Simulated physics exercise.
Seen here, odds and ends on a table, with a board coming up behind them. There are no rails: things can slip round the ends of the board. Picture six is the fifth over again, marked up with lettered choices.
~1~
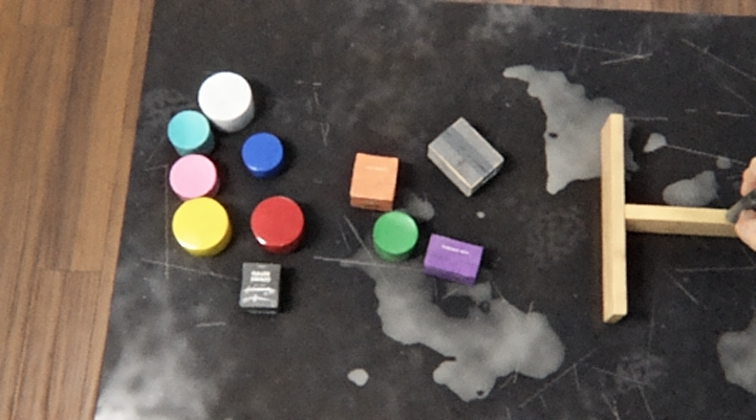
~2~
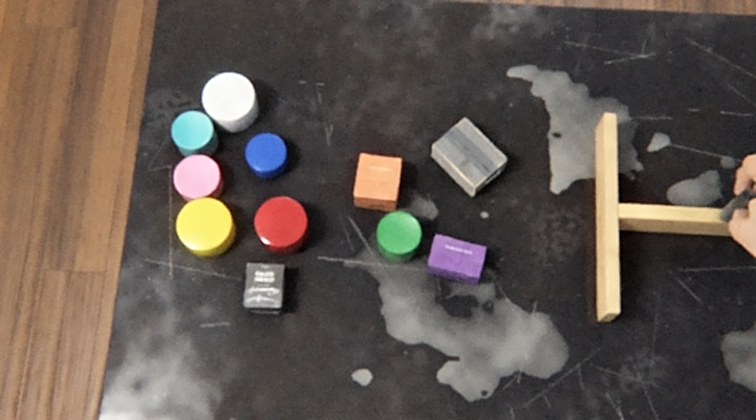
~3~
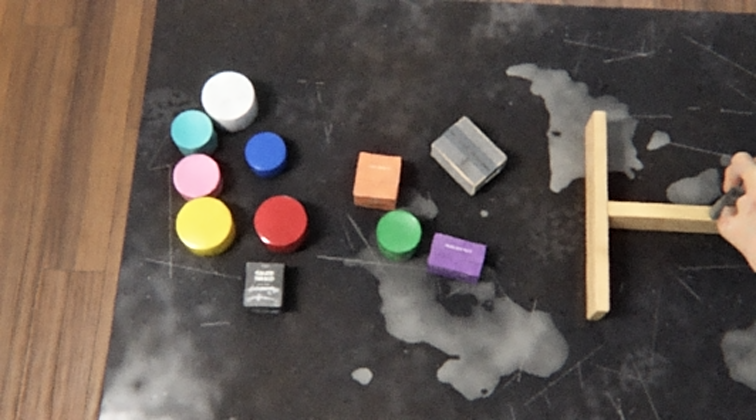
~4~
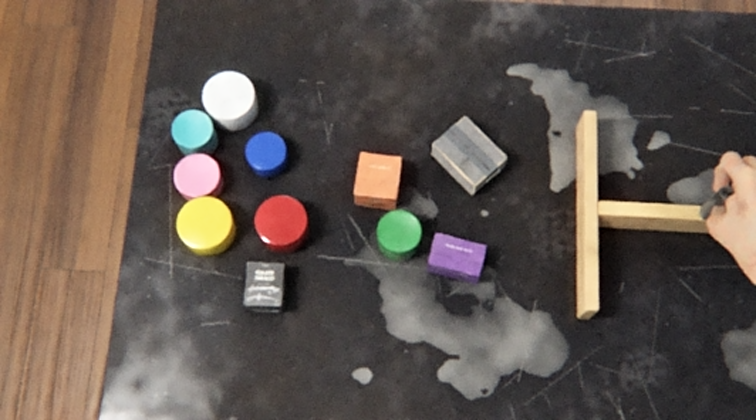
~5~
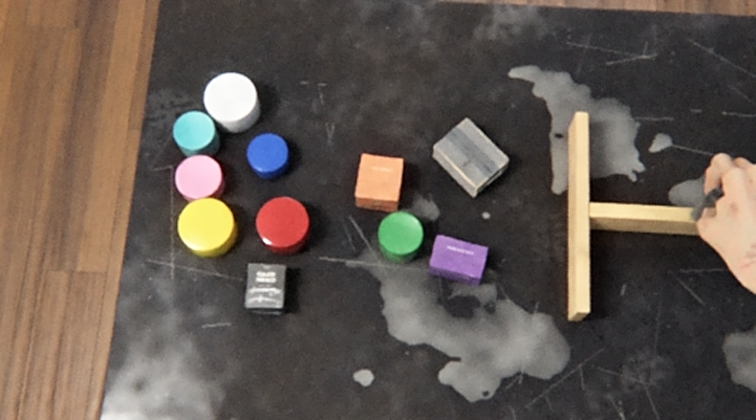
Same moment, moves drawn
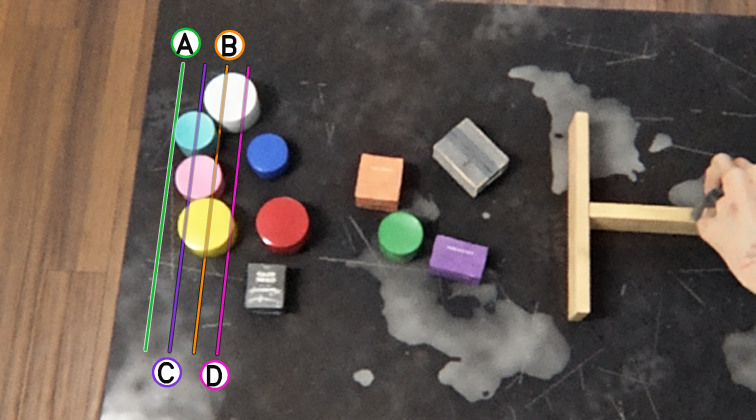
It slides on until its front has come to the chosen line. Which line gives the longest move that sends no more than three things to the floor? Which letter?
It can go as far as B.
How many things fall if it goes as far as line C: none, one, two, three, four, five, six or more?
Six or more.
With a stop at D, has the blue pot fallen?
By then, no.
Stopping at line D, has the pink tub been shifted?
By then, yes.
On the copy, A at (165, 200); B at (211, 203); C at (188, 201); D at (234, 204).
On B. First, board (448, 202); purple packet (411, 261); grey box (411, 144).
Then, board (316, 195); yellow pot (183, 230); blue pot (243, 146).
Finally, board (210, 189); turquoise tub over the edge; pink tub over the edge; three fallen.
By contrast, A drops seven; C drops six; D is within the limit but short.
